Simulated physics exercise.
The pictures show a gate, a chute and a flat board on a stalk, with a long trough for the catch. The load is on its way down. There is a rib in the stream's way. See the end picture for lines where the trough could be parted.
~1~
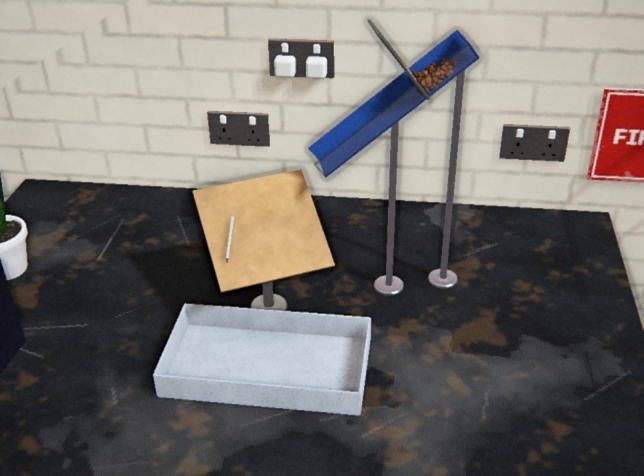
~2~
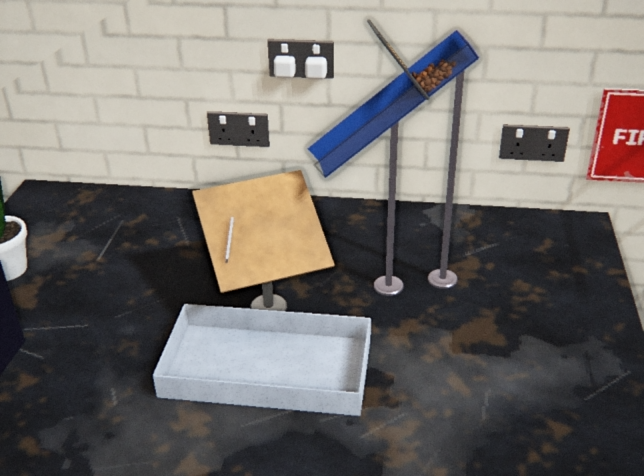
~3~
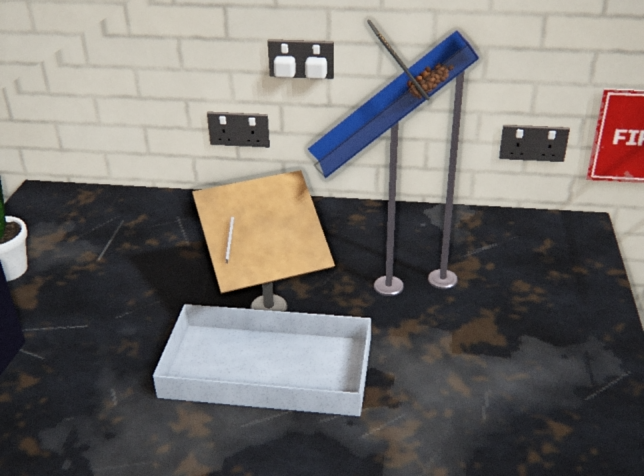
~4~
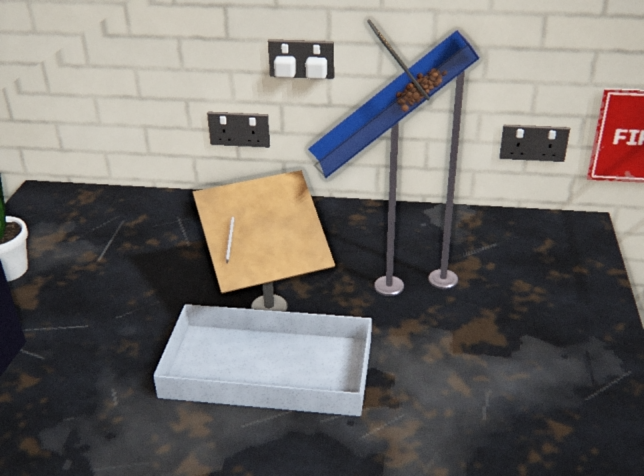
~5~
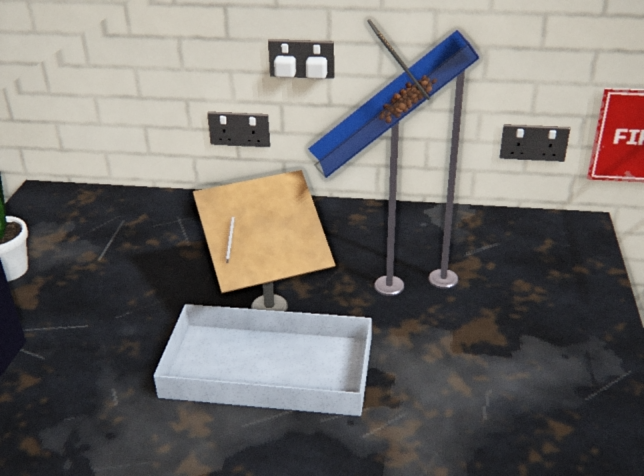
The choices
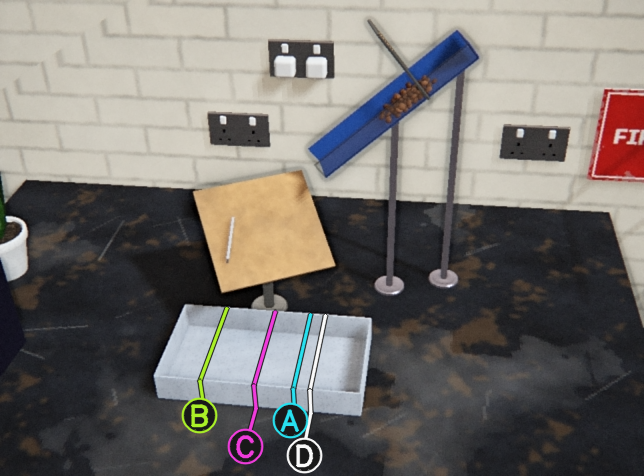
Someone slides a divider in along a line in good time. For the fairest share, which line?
C beats the others.
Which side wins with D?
More lands on the left.
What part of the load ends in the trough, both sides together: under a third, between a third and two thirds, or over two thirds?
About that: Over two thirds.
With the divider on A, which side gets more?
More lands on the left.
On the marked copy, line A crosses the front rim at (293, 388); line B crosses the front rim at (200, 380); line C crosses the front rim at (254, 384); line D crosses the front rim at (310, 389).
For line A, of what is caught, nearly all on the left of the divider, a small part on the right.
For line B, of what is caught, none on the left of the divider, all on the right.
For line C, of what is caught, about two thirds on the left of the divider, about a third on the right.
For line D, of what is caught, nearly all on the left of the divider, a stray few on the right.
